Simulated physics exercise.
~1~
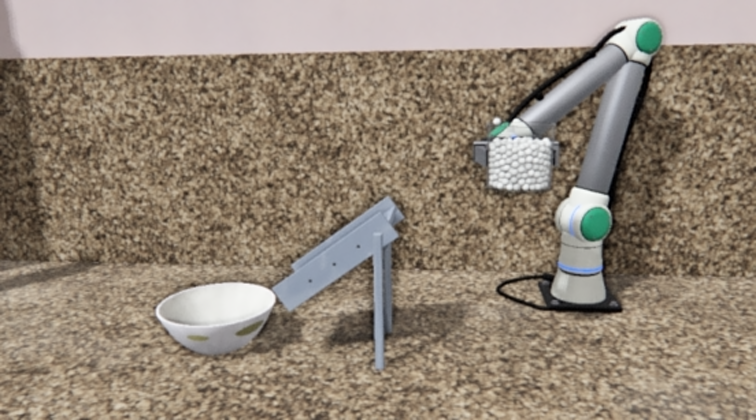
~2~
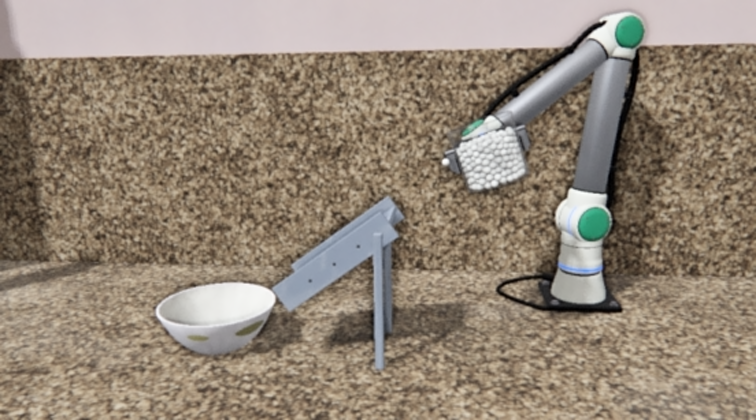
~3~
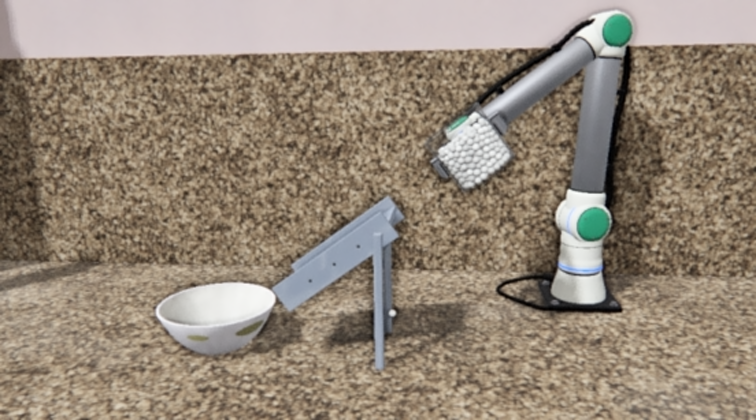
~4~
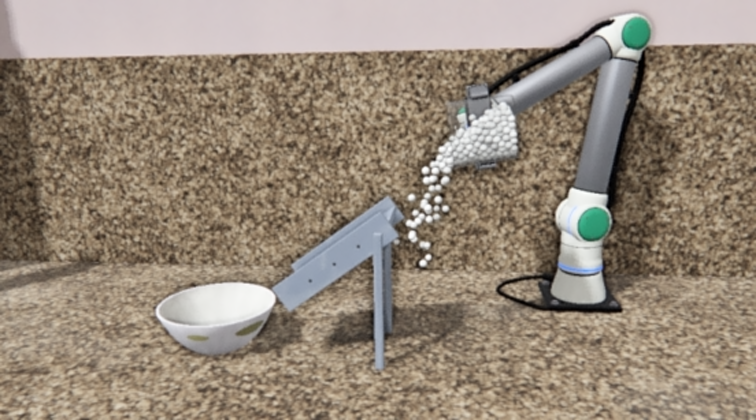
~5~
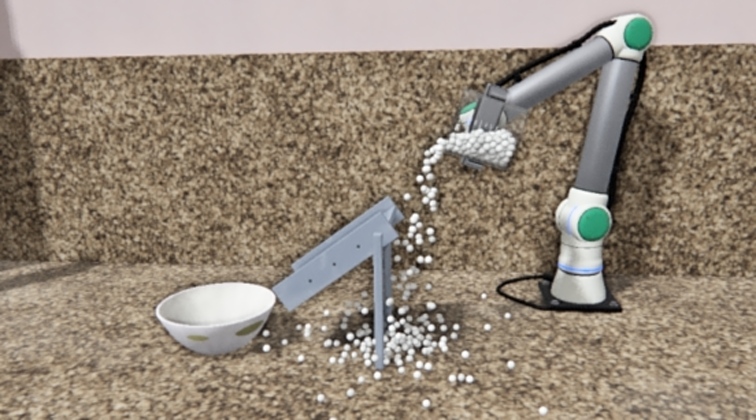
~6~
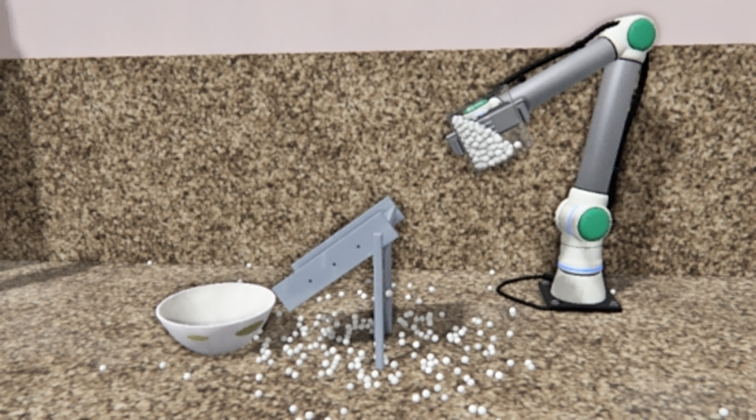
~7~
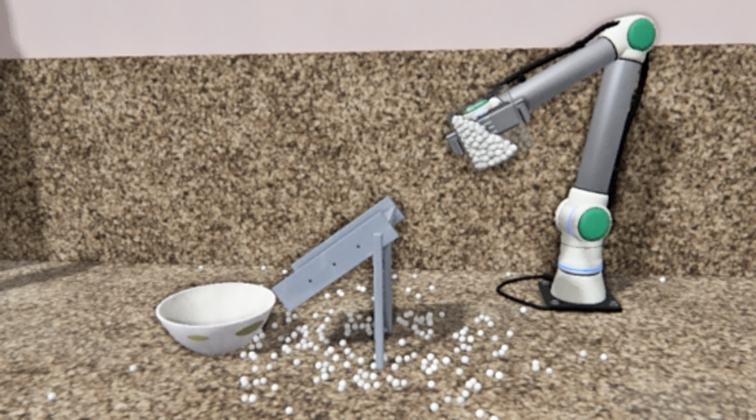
A robot arm moves a beaker of white beads left toward a sloping gray chute and tips it, spilling many beads short of the chute's top. It tilts back partway, leaving beads scattered across the counter, some still in the beaker, and the bowl apparently empty.
